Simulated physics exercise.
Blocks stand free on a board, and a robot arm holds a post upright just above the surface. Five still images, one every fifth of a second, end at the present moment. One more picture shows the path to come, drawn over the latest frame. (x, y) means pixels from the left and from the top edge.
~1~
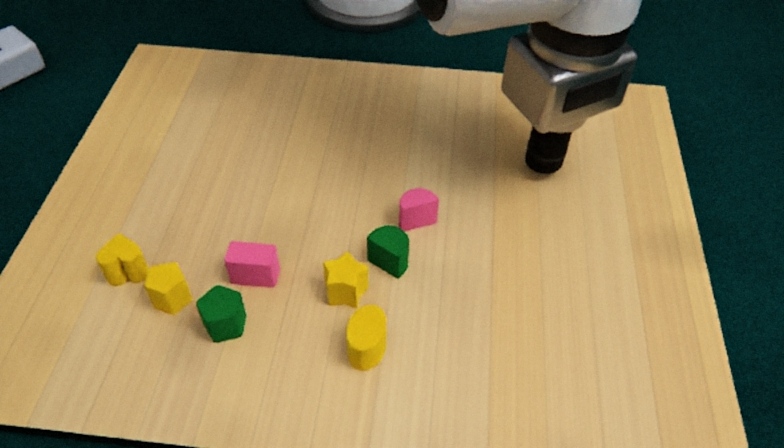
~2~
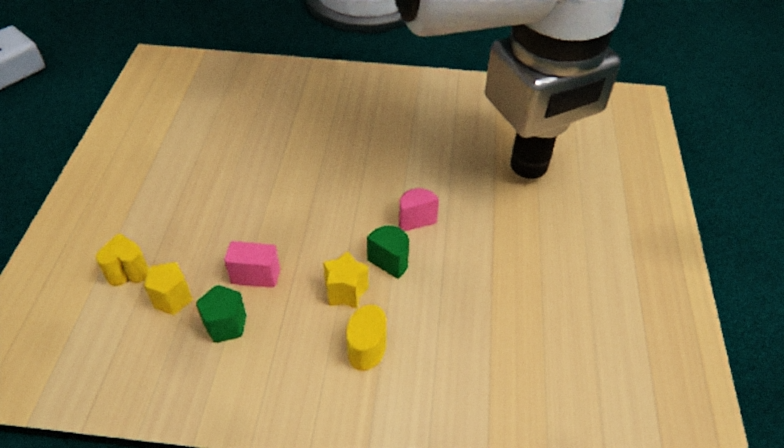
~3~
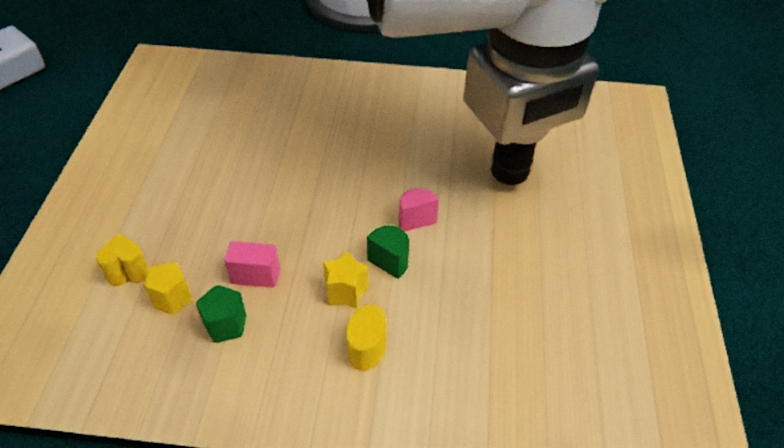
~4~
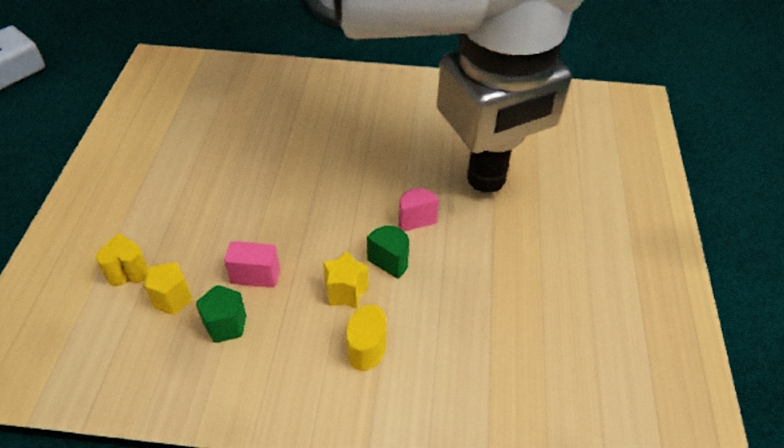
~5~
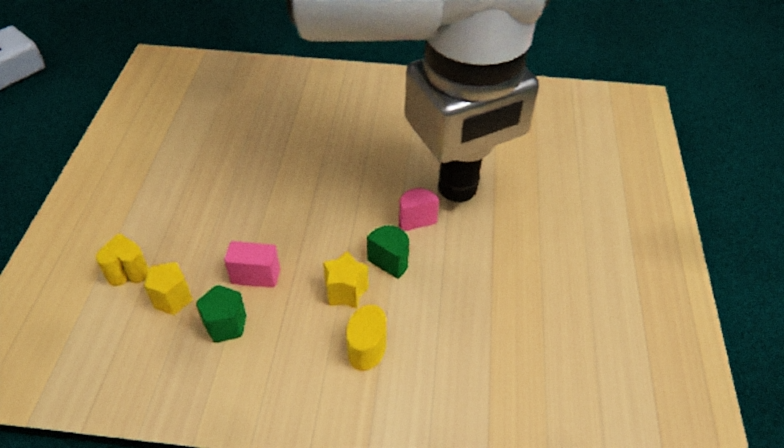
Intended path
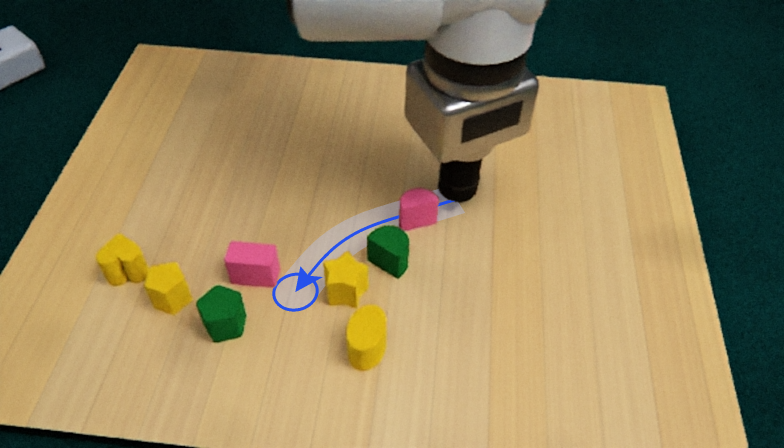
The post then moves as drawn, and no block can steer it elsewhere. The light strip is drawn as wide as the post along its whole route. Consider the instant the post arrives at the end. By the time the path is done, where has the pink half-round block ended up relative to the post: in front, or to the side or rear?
That block remains ahead.
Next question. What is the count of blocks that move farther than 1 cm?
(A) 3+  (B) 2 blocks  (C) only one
C
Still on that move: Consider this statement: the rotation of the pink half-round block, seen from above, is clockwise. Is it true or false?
This is false.
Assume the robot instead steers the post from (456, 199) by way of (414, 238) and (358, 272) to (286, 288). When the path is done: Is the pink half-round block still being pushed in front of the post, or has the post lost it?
Lost on the way.
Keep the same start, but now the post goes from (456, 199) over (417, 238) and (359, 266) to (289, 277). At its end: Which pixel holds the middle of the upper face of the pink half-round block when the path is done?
I think it will end close to (353, 215).
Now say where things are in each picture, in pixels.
In the first picture, post tip (544, 162); block tops, yellow star block (344, 269); pink half-round block (417, 198).
In the second picture, post (529, 167); blocks unchanged.
In the third picture, post (510, 172); blocks unchanged.
In the fourth picture, post (486, 180); blocks unchanged.
In the fifth picture, post (458, 189); yellow star block (344, 269); pink half-round block (417, 198).
Path on the board, from (456, 199) via (396, 218) and (339, 244), ending at (296, 292).
What follows on the original path. One third of the way, post (396, 207); pink half-round block (371, 216).
Two thirds of the way, post (337, 234); pink half-round block (316, 251), turned 40° anticlockwise.
At the end, post (294, 282); yellow star block in place; pink half-round block (270, 303), turned 45° anticlockwise.
